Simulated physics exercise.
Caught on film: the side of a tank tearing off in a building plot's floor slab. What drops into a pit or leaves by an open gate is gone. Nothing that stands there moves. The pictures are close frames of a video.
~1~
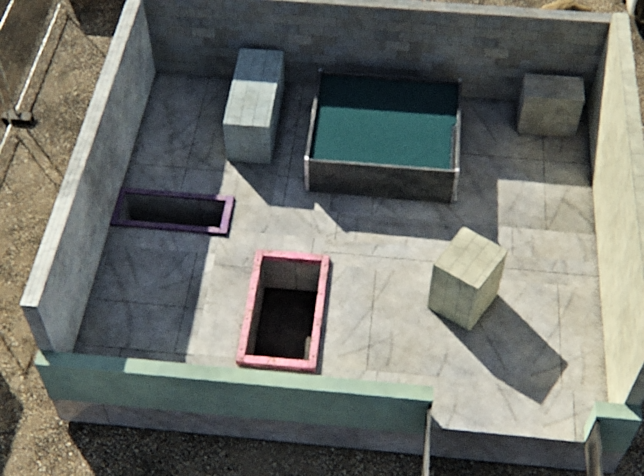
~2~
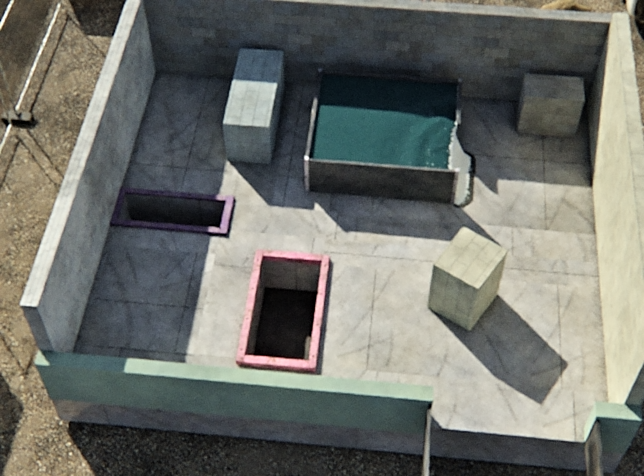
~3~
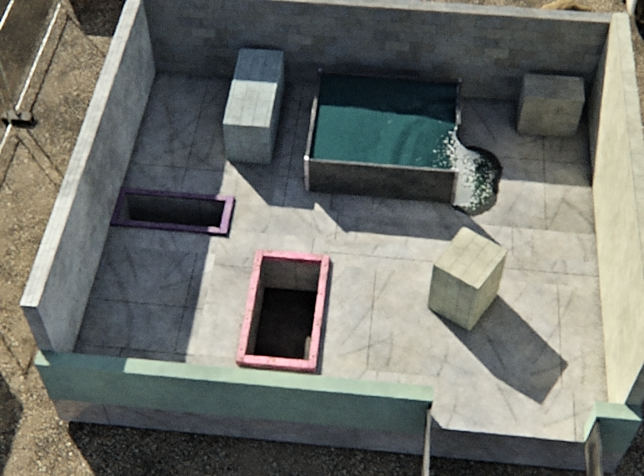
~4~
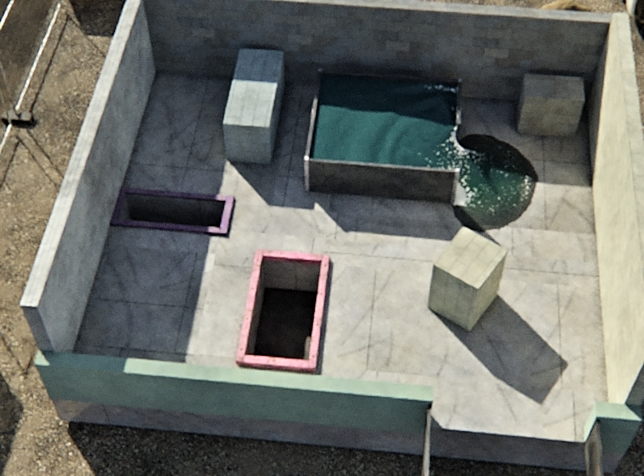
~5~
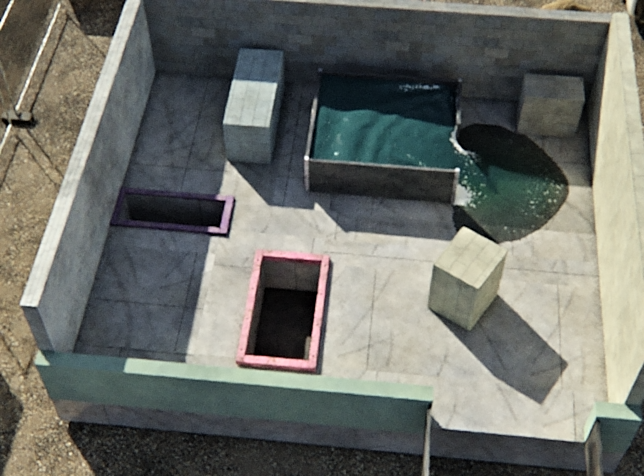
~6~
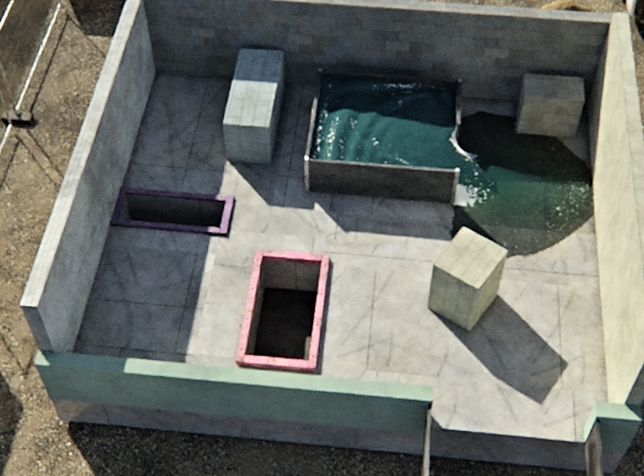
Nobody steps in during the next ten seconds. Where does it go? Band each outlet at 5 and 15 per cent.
One by one: The gate takes above 15 %; the purple pit takes not even 5 %; the pink pit takes not even 5 %.
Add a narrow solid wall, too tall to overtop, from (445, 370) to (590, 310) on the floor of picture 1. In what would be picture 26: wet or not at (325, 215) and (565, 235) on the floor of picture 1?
In that order: No water, awash.
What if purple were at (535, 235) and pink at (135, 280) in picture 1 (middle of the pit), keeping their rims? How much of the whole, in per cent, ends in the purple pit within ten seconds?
Parts in a hundred: Purple 50.
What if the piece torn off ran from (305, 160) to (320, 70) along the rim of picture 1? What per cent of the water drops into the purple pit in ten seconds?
Per cent: Purple 20.
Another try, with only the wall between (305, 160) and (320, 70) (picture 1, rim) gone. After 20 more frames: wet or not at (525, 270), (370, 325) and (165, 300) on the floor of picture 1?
In turn: Free of water, not flooded, wet.
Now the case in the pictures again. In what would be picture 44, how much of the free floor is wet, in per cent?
Close to 45 %.
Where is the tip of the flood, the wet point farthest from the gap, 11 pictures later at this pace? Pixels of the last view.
I would point to (611, 430).
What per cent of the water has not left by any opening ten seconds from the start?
Some 60 per cent.
A moment on, water covers 20 % of the floor; the gate 0 %, the purple pit 0 %, the pink pit 0 %.
Next, water covers 25 % of the floor; the gate 0 %, the purple pit 0 %, the pink pit 0 %.
Then, water covers 35 % of the floor; the gate 5 %, the purple pit 0 %, the pink pit 0 %.
Later, water covers 45 % of the floor; the gate 21 %, the purple pit 0 %, the pink pit 0 %.
In the end, water covers 60 % of the floor; the gate 41 %, the purple pit 0 %, the pink pit 0 %.
